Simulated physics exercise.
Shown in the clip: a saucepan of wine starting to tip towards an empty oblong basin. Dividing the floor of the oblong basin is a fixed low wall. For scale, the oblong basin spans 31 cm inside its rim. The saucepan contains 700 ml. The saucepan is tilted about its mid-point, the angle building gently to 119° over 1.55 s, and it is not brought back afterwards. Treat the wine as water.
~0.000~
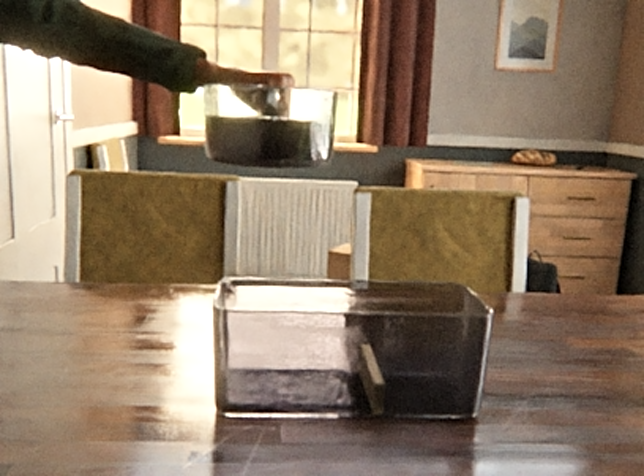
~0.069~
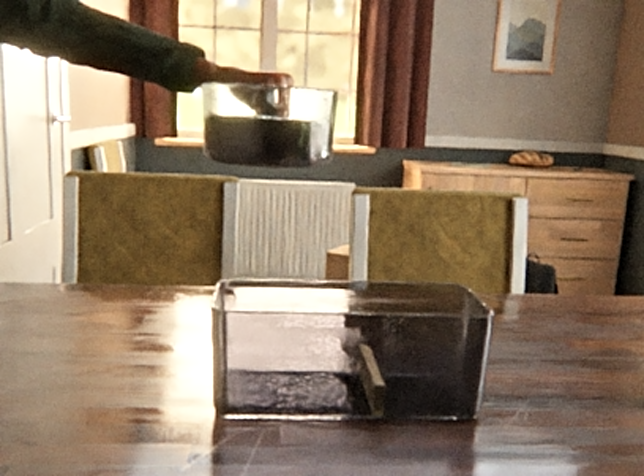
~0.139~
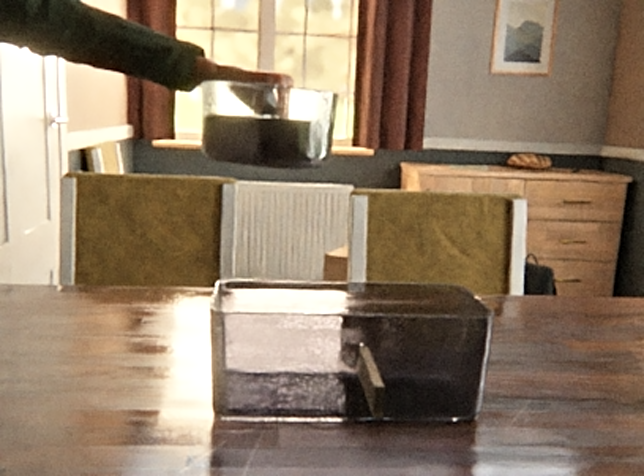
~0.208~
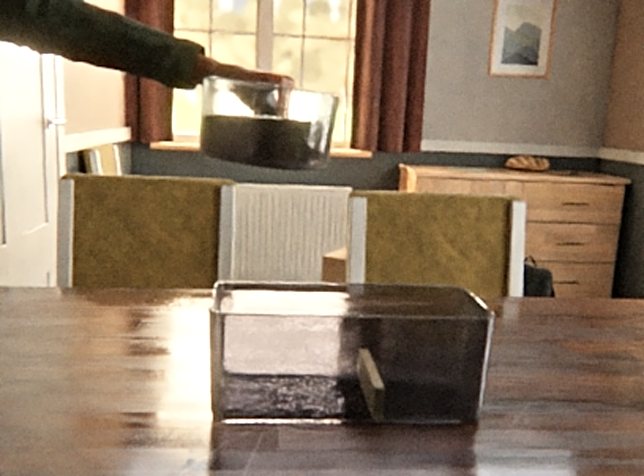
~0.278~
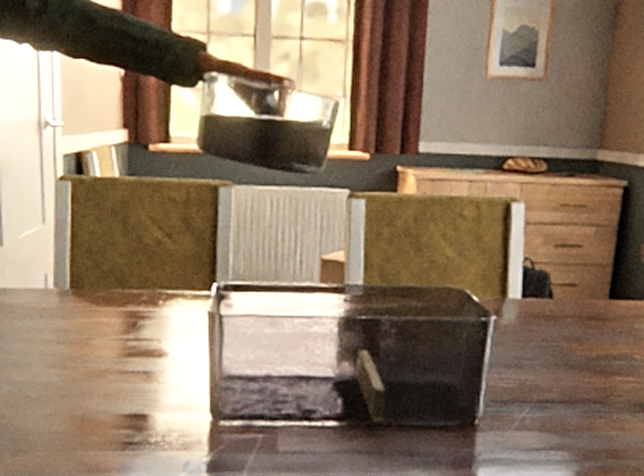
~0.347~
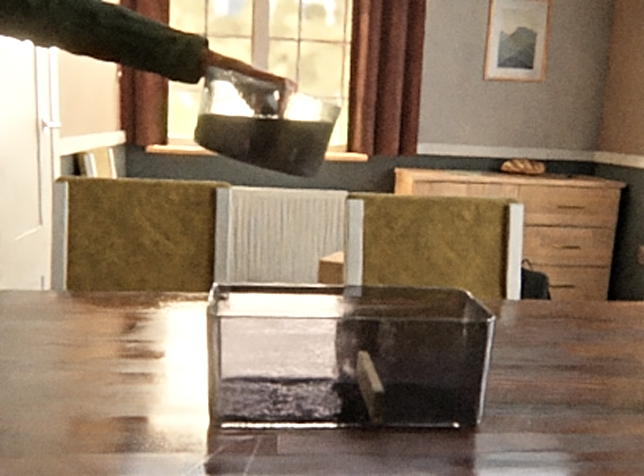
In a dining room, a hand reaching in from the left holds a clear saucepan of dark liquid above a glass basin on a wooden table, first nearly level, then gradually tilting it down to the right.
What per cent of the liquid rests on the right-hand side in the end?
60 percent.
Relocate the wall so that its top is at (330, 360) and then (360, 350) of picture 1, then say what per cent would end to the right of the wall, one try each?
Respectively 90 and 70 %.
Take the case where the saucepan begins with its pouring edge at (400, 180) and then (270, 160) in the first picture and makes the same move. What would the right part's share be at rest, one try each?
80 then 10 %.
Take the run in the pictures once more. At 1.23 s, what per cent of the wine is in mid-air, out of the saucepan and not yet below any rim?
Some 12 % is up in the air.
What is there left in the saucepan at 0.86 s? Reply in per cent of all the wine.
Some 60 % of it is still there.
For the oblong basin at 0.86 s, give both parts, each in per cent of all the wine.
I'd say some 2 in a hundred on the left and 5 on the right.
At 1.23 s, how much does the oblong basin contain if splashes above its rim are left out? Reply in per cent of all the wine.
Roughly 80 per cent.
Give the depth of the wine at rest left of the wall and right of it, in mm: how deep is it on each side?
Once settled, the left stands around 12 mm and the right around 30 mm.
After 0.86 s the tilt is 69° and 61 per cent is still to pour, 2 is left of the wall and 5 right of it.
After 1.23 s the tilt is 107° and 7 per cent is still to pour, 20 is left of the wall and 60 right of it.
After 1.62 s the tilt is 119° and 0 per cent is still to pour, 39 is left of the wall and 59 right of it.
After 2.05 s the tilt is 119° and 0 per cent is still to pour, 39 is left of the wall and 59 right of it.
In the end 39 per cent lies left of the wall, 60 right of it and 1 outside.
